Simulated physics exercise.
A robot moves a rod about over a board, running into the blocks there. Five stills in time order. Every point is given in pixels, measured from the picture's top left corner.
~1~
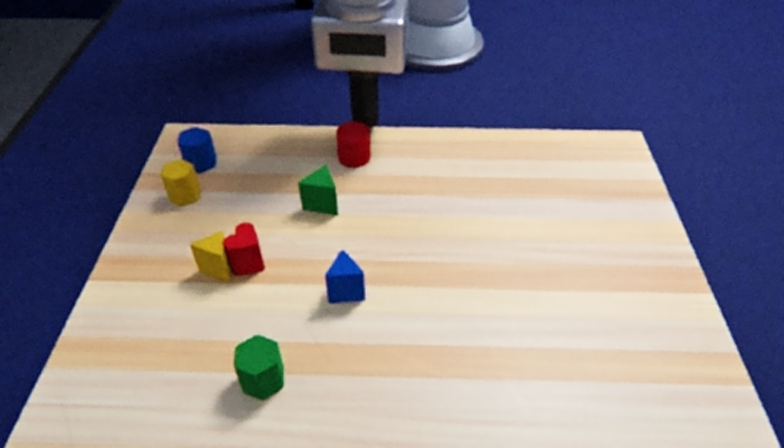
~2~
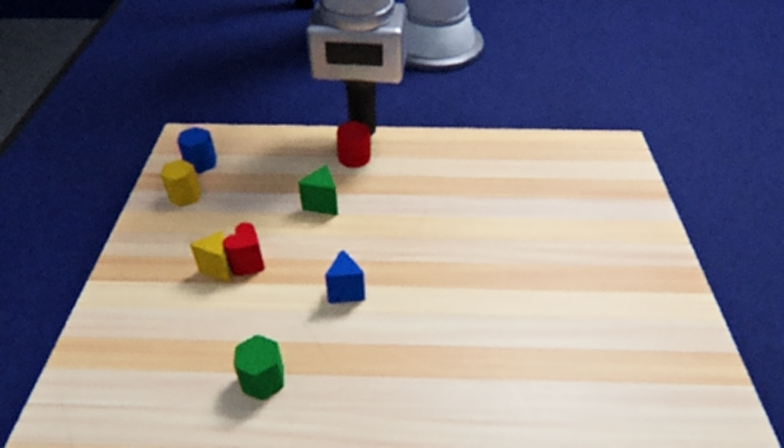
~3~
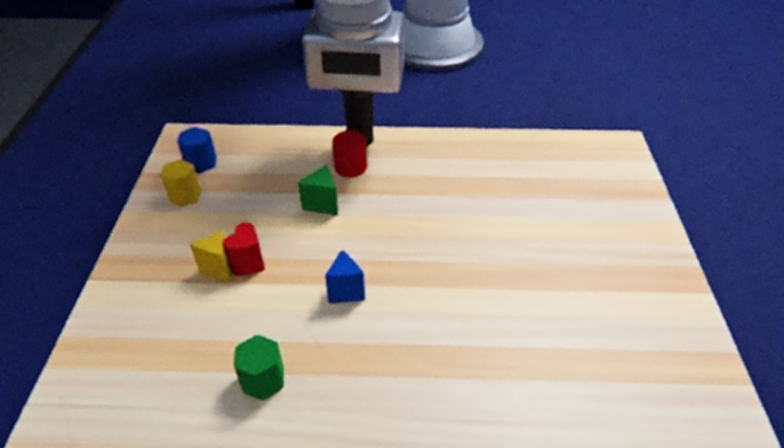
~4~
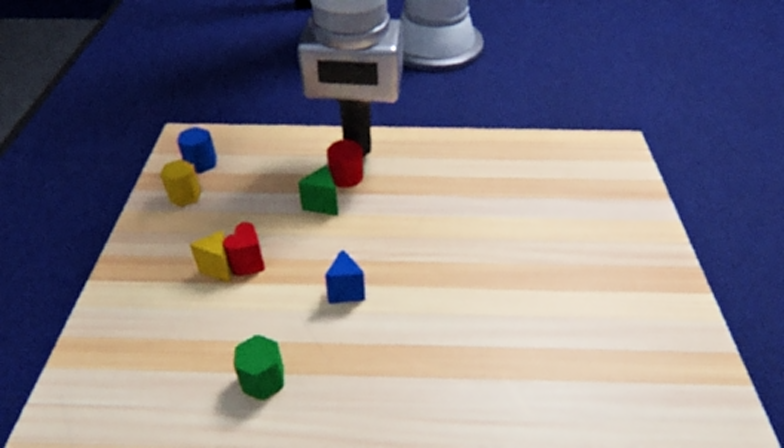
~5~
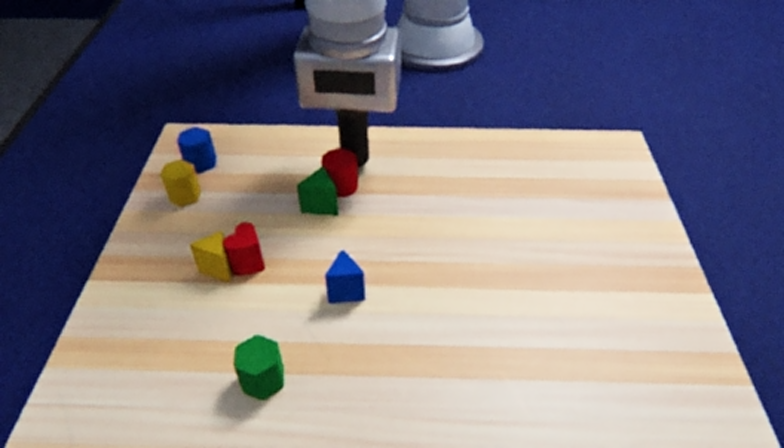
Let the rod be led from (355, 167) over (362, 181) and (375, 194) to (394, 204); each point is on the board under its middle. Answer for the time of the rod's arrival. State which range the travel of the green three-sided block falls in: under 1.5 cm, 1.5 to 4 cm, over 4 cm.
It will fall in the lowest band, under 1.5 cm.
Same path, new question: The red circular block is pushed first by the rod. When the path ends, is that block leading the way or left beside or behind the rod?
It slips away.
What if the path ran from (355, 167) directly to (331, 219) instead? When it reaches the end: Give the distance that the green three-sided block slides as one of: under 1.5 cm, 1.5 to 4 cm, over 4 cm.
The green three-sided block ends up quite far away, over 4 cm.
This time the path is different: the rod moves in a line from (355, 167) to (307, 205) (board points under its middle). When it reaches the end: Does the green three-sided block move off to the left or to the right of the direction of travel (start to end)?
So, looking from the first point of the path to the last, the green three-sided block moves leftwards.
On the path given first. Halfway along, rod (368, 180); green three-sided block (310, 183), turned 25° anticlockwise; red circular block (335, 169).
At the end, rod (394, 196); green three-sided block (310, 183), turned 25° anticlockwise; red circular block (335, 169).
